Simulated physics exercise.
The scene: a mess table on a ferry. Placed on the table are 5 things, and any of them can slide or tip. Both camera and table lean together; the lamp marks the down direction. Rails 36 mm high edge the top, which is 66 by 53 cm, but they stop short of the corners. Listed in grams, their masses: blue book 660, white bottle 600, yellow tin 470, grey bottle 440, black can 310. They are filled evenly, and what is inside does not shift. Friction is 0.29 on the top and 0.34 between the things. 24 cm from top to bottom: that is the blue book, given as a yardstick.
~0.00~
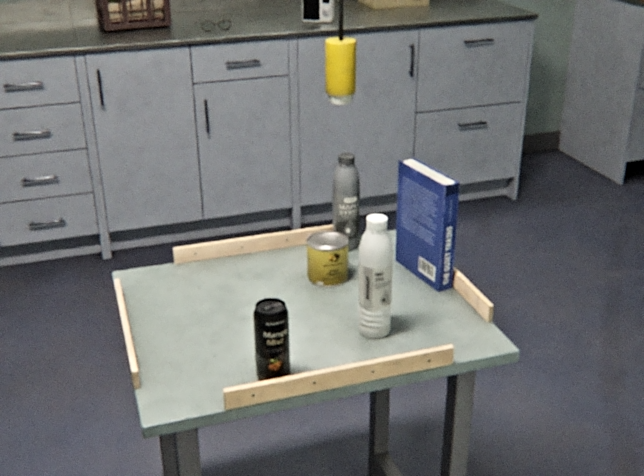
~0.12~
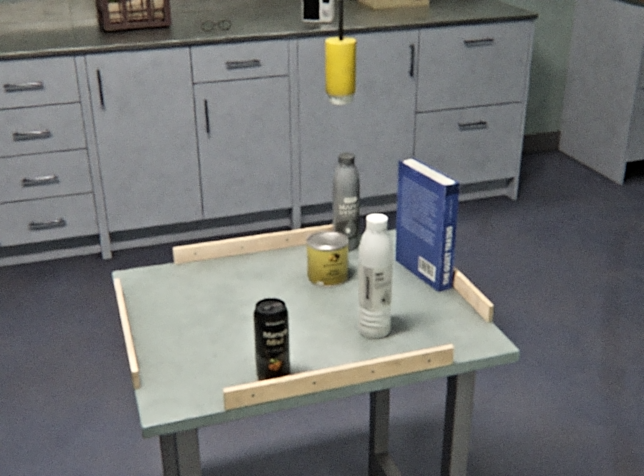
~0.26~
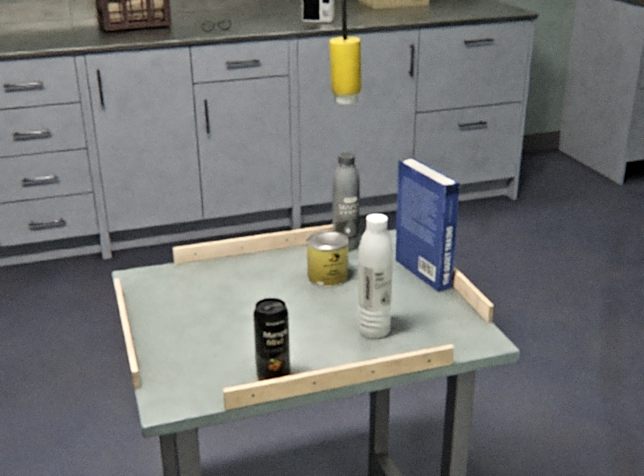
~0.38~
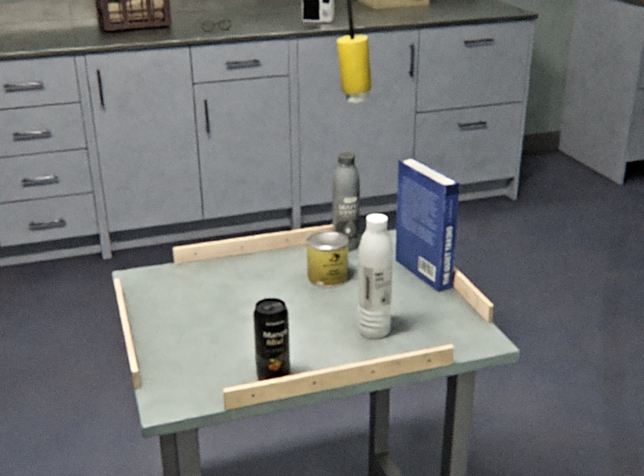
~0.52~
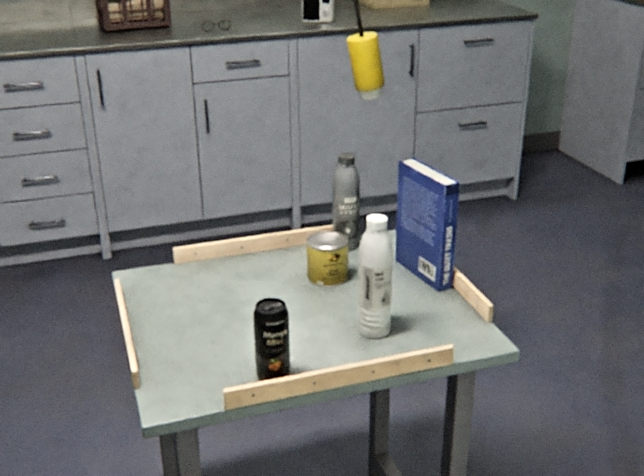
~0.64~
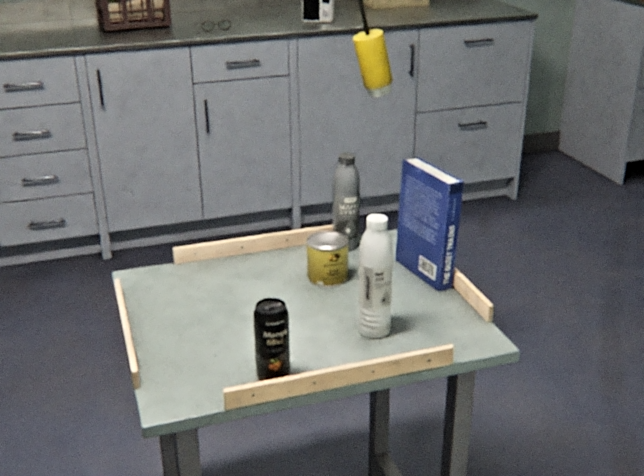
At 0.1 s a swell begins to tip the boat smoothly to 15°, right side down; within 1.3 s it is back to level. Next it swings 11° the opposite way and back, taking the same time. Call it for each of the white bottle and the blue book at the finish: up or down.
White bottle up, blue book down.
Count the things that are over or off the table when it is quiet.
Altogether, 1.
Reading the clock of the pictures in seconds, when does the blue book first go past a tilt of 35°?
Somewhere about 0.9 s.
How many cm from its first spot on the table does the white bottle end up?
About 0 cm.
After 1.04 s, heel 9°, right side down; blue book now off the table.
After 1.24 s, heel 2°, right side down.
After 1.44 s, boat level.
At rest (3.2 s), off the table and tipped over, blue book; the other 4 in place, give or take 5 cm. In the last view, white bottle near (375, 276).
